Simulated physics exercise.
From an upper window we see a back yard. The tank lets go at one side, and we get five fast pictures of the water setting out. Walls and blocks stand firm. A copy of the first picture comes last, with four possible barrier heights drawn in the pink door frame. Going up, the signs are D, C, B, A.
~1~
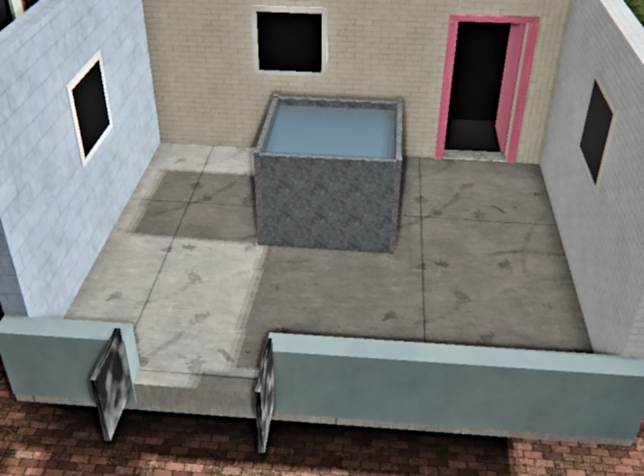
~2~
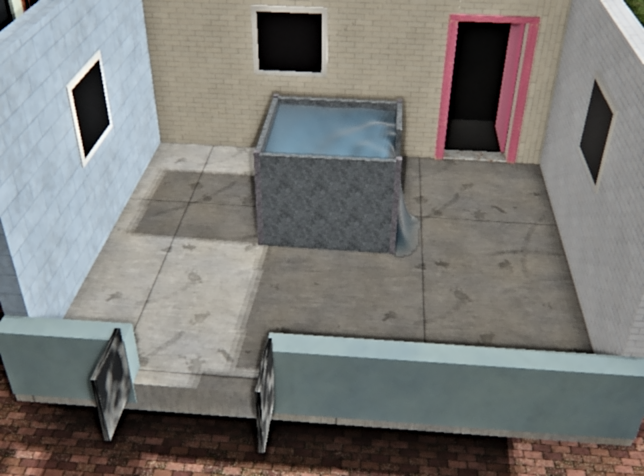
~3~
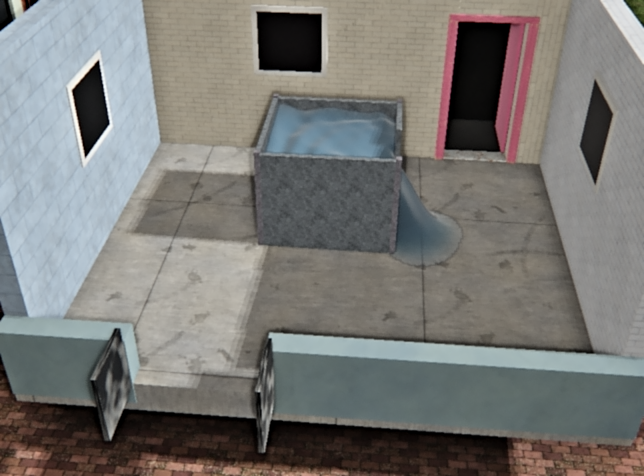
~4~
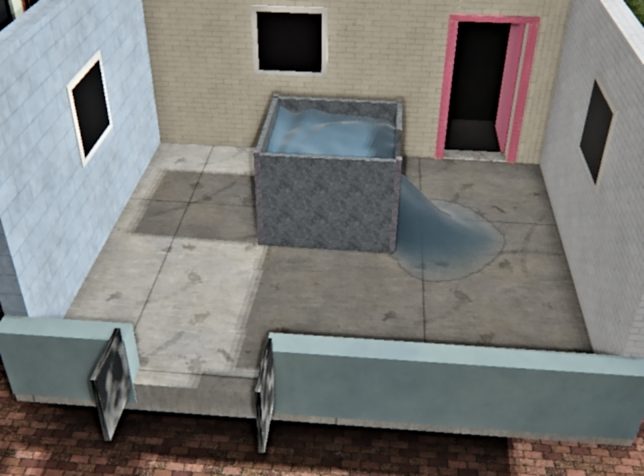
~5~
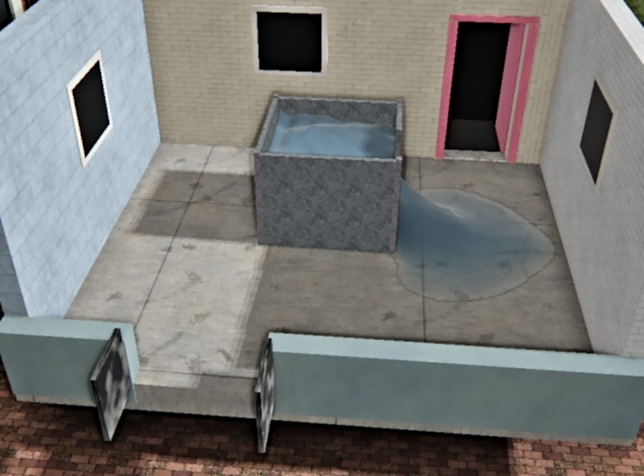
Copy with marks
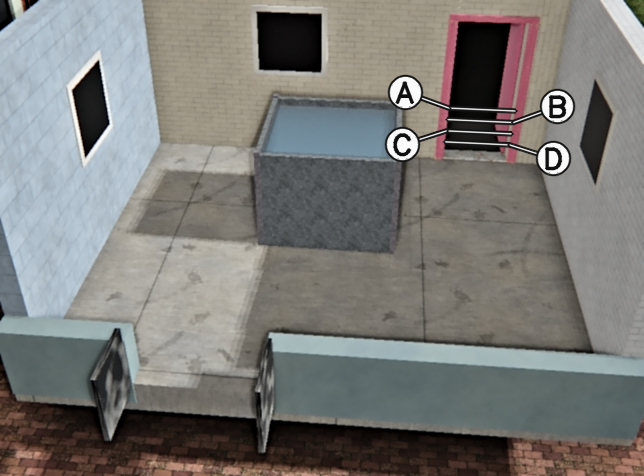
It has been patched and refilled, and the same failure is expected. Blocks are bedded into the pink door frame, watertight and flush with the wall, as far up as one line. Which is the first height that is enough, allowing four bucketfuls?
I would pick mark D.
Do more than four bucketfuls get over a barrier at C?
No.
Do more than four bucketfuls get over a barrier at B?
No, not at all.
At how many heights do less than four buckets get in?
All of the four.
On the marked copy, A at (482, 109); B at (480, 121); C at (478, 132); D at (477, 143); from the bottom up D, C, B, A.
With A, nothing gets over.
With B, nothing gets over.
With C, nothing gets over.
With D, a splash gets over, under a bucket.
